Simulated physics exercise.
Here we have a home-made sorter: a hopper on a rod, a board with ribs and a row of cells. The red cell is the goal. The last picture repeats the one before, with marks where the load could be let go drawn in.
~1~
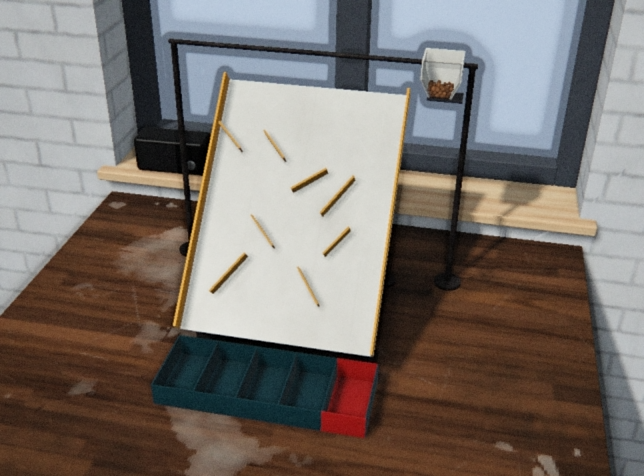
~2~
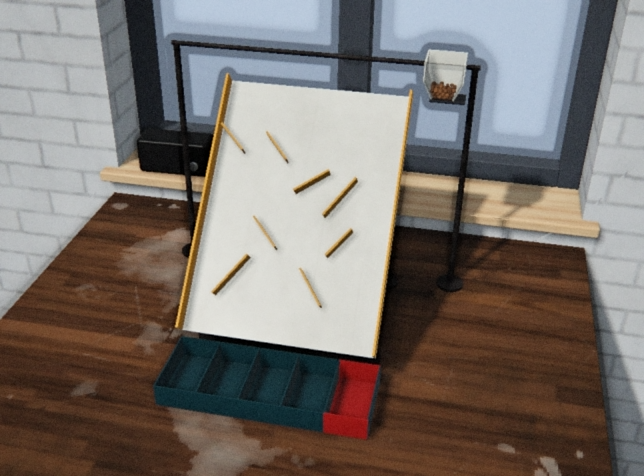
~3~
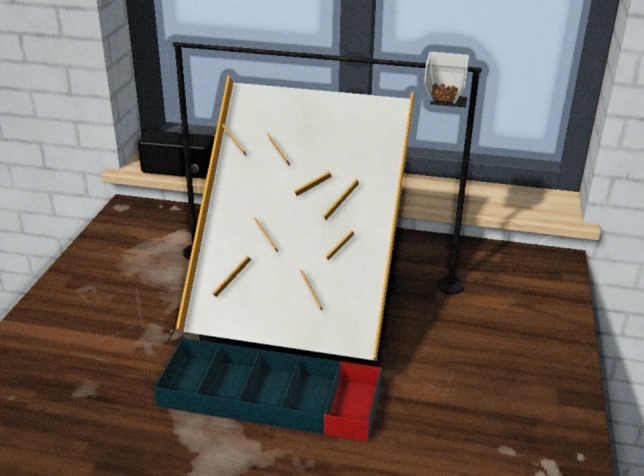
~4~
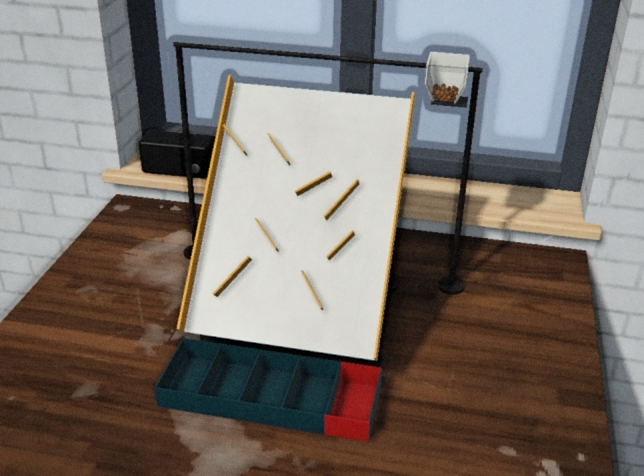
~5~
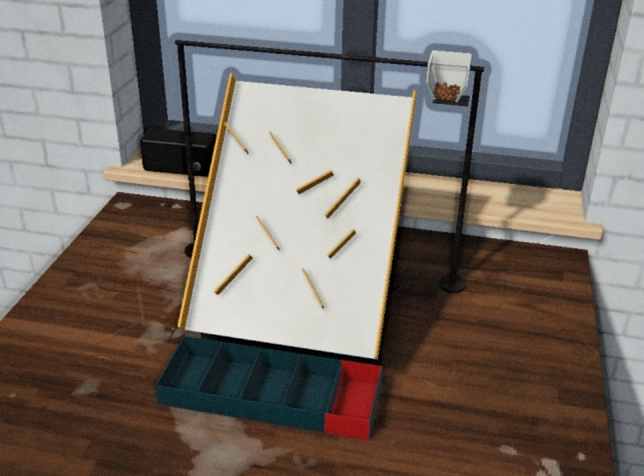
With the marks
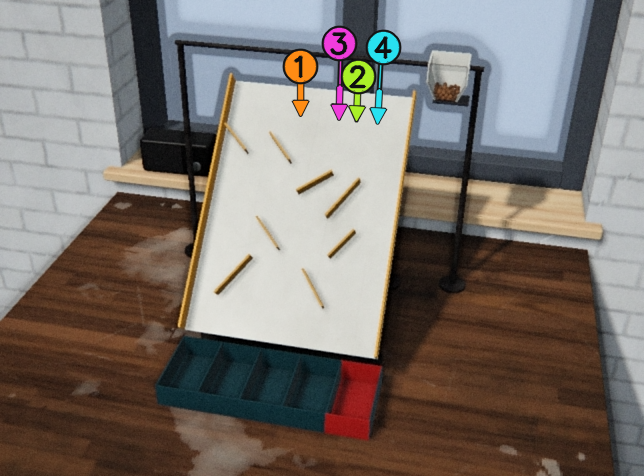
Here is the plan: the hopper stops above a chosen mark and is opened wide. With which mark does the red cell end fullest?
The best mark is 4.
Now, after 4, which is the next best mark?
That would be 2.
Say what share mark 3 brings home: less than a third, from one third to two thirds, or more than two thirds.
Less than a third.
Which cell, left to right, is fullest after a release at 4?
It is the fifth one.
On the marked copy, mark 1 meets the board at (300, 110); mark 2 meets the board at (356, 115); mark 3 meets the board at (339, 114); mark 4 meets the board at (377, 118).
With 1, a small part in the red cell, nearly all in other cells, a stray few outside the box.
With 2, about a quarter in the red cell, most in other cells, a stray few outside the box.
With 3, a small part in the red cell, nearly all in other cells, a stray few outside the box.
With 4, about two thirds in the red cell, about a third in other cells, a stray few outside the box.
